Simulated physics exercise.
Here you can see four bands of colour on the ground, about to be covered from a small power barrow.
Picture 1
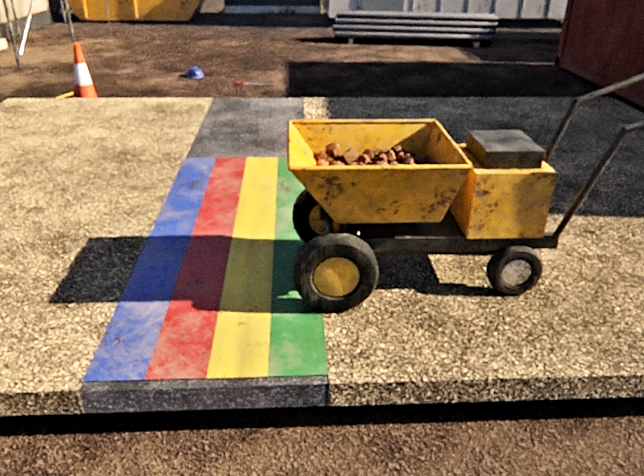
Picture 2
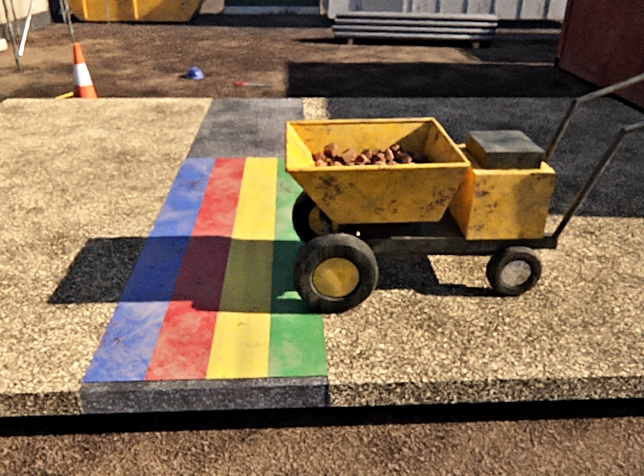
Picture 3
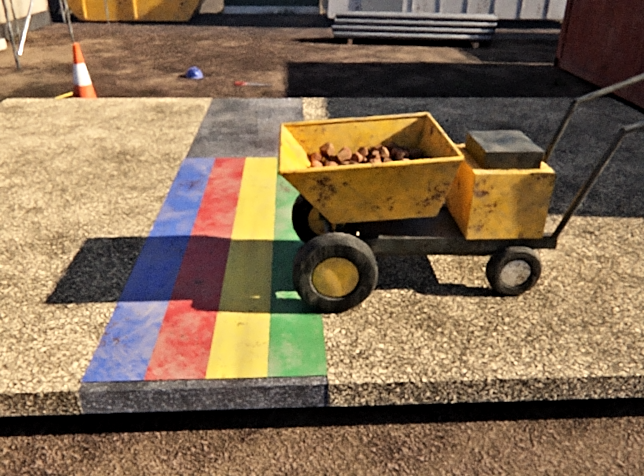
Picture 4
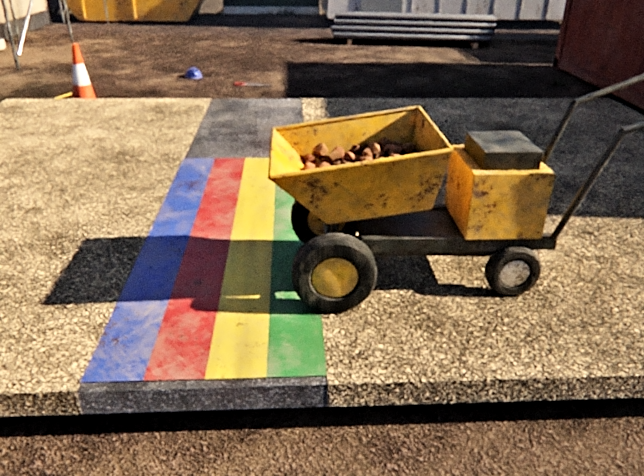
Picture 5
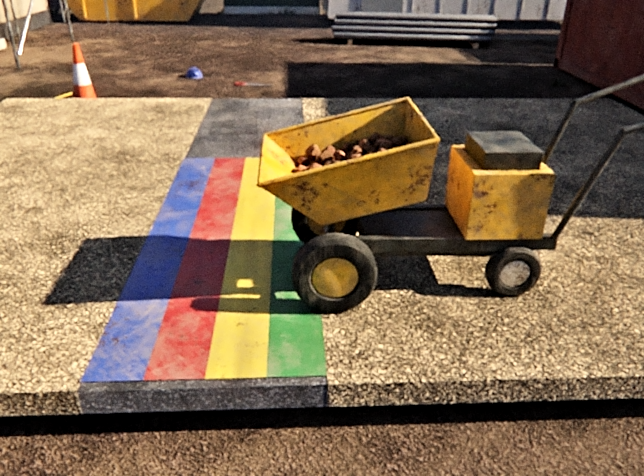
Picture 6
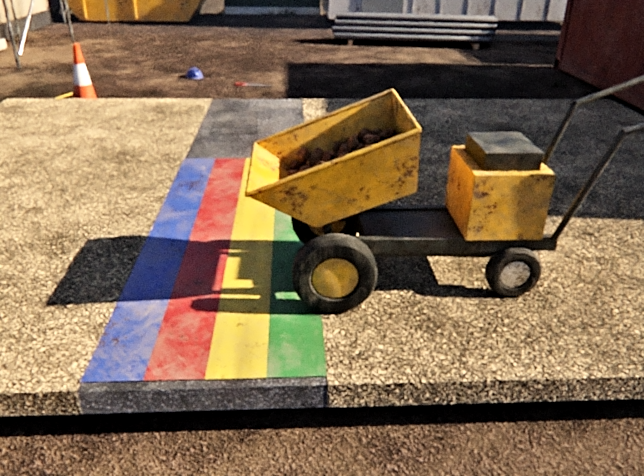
Yellow skip of brown lumps on a small wheeled barrow tilting gradually down to the left beside four painted colour bands.
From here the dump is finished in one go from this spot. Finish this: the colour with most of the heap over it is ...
... Red.
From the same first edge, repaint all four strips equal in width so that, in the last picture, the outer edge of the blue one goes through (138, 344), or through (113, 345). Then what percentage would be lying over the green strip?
The first one comes out at 0 percent, while the second comes out at 0 percent.
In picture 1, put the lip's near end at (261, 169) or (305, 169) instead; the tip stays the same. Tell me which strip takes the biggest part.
Try one: That blue strip; try two: That red strip.
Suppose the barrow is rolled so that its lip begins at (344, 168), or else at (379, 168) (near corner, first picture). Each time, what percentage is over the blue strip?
In turn, around 10 per cent and 10 per cent.
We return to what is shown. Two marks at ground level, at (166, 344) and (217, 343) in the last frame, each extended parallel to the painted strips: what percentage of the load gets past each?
The first comes to 50 per cent, the second to 90 per cent.
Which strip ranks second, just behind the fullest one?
Rank 2: The blue strip.
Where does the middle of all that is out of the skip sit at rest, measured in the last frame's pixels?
About pixel (174, 274).
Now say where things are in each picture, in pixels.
The first picture shows lip of the skip at (290, 169), level; top of the load at (393, 168), clay clods; green strip at (297, 335); yellow strip at (242, 337); red strip at (186, 338); blue strip at (130, 339).
The second picture shows lip of the skip at (287, 170), tipped barely; top of the load at (391, 168).
The third picture shows lip of the skip at (281, 173), tipped barely; top of the load at (390, 170).
The fourth picture shows lip of the skip at (271, 178), tipped a little; top of the load at (394, 157).
The fifth picture shows lip of the skip at (259, 185), tipped clearly; top of the load at (388, 160).
The sixth picture shows lip of the skip at (247, 195), tipped clearly; top of the load at (385, 153); green strip at (296, 336); yellow strip at (240, 338); red strip at (184, 339); blue strip at (128, 340).
Soon, skip tipped steeply; all in the skip.
A while on, skip tipped right over; most in the skip; about a quarter over the red strip; a stray few over the blue strip.
Towards the end, skip tipped right over; a small part in the skip; about half over the red strip; about a third over the blue strip; a small part off the paint.
Finally, skip tipped right over; a small part in the skip; none over the green strip; none over the yellow strip; about half over the red strip; about a third over the blue strip; a small part off the paint.
